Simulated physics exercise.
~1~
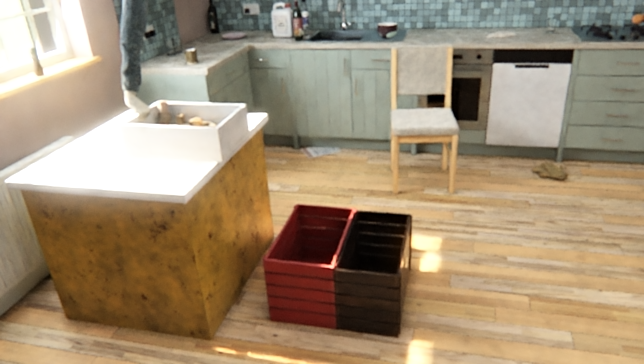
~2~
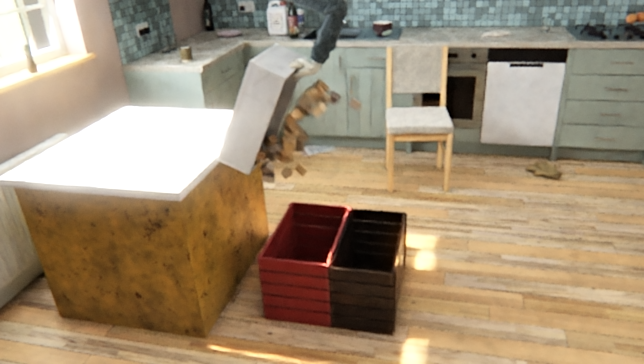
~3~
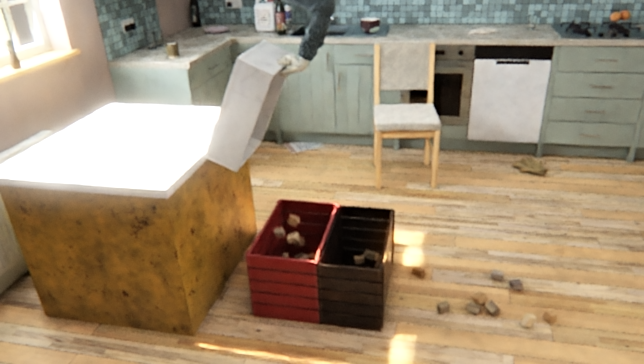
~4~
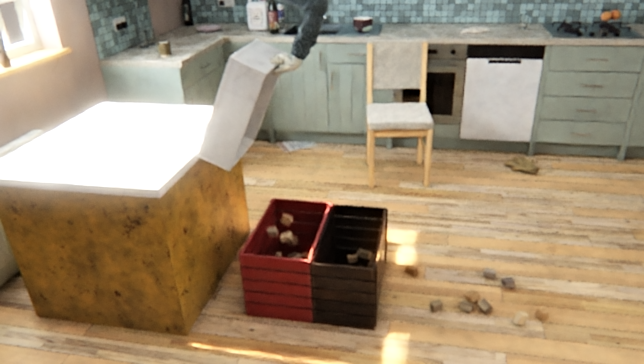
In a kitchen, a gloved arm tips wooden blocks from a white tote into two bins, spilling some onto the floor.
